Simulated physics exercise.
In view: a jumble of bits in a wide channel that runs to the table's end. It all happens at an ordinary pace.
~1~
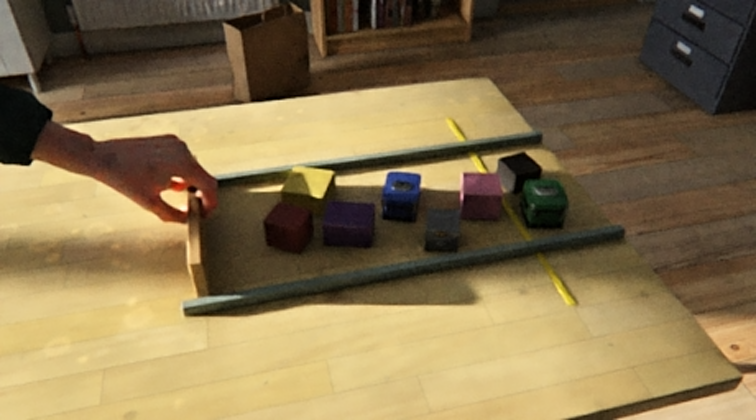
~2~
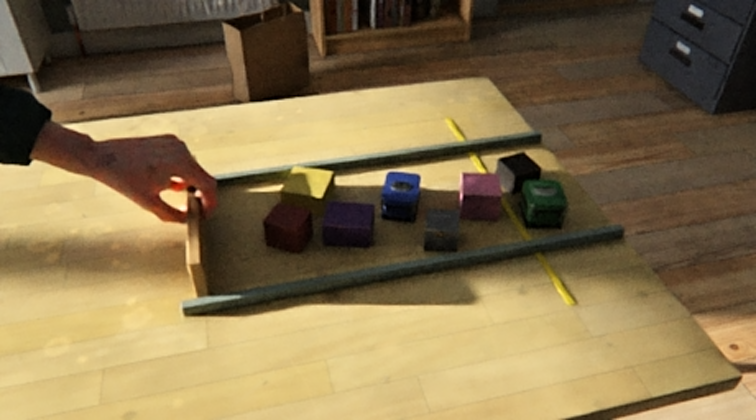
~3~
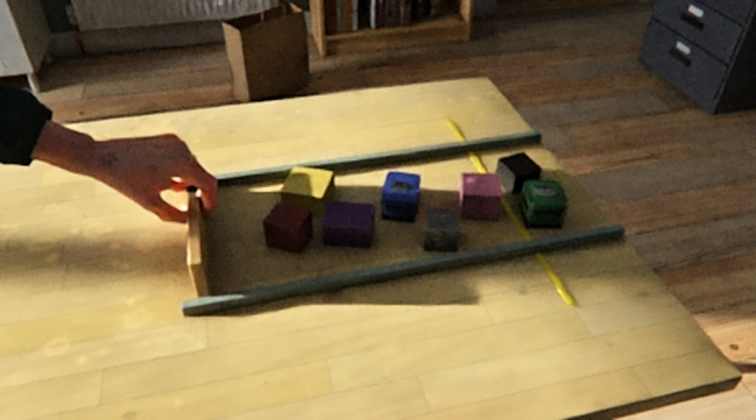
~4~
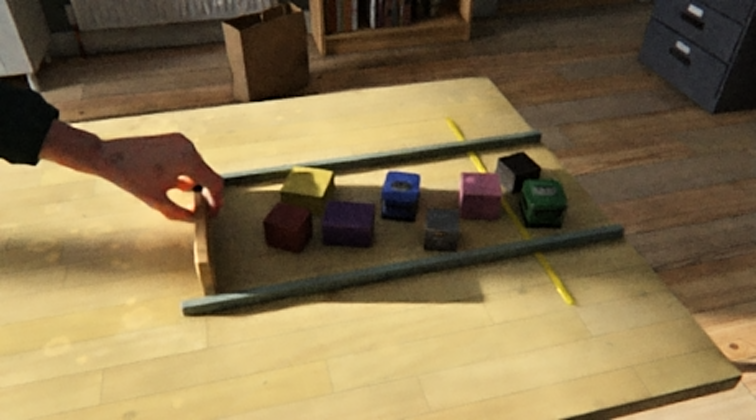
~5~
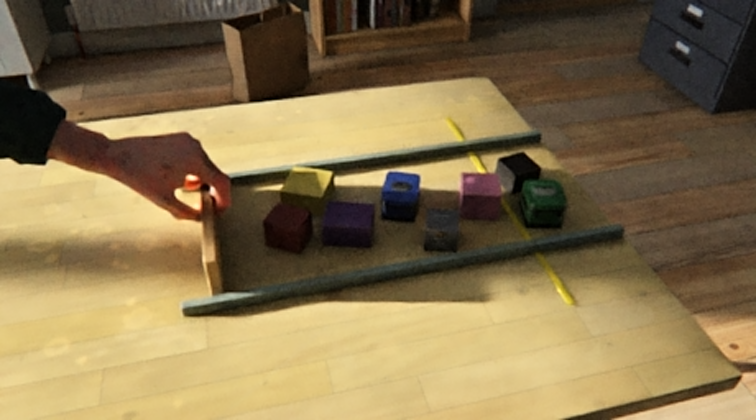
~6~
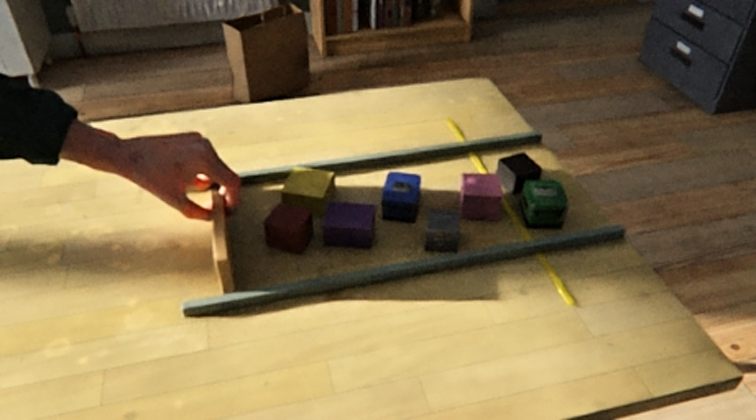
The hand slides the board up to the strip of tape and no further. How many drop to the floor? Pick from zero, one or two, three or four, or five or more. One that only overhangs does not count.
Outcome: The number that fall off is one or two.
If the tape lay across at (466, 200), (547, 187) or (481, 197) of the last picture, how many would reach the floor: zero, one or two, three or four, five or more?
The falls would be not one; 5 or more; none at all.
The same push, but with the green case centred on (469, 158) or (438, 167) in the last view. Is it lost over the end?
In turn it does not fall; holds on.
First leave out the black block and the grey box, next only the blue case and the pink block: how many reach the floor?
First 0, then 0.
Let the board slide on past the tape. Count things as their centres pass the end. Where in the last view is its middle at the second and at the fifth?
Near (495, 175) and (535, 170).
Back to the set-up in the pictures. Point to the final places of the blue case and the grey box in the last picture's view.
The blue case at (546, 170), the grey box at (576, 215).
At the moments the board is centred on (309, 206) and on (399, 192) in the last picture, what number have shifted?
By then 3, and 6.
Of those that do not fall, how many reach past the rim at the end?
That would be 1.
A little later, none off yet; black block at rest near (518, 173); green case at rest near (543, 204); pink block at rest near (480, 197).
Next, none off yet; black block at rest near (518, 173); green case at rest near (543, 204); pink block moving near (484, 196).
Later still, none off yet; black block shifted about its own width near (546, 167); green case shifted about its own width near (589, 199); pink block shifted well along near (551, 188).
When it is over, the number that fall off is one or two; down, green case and black block.
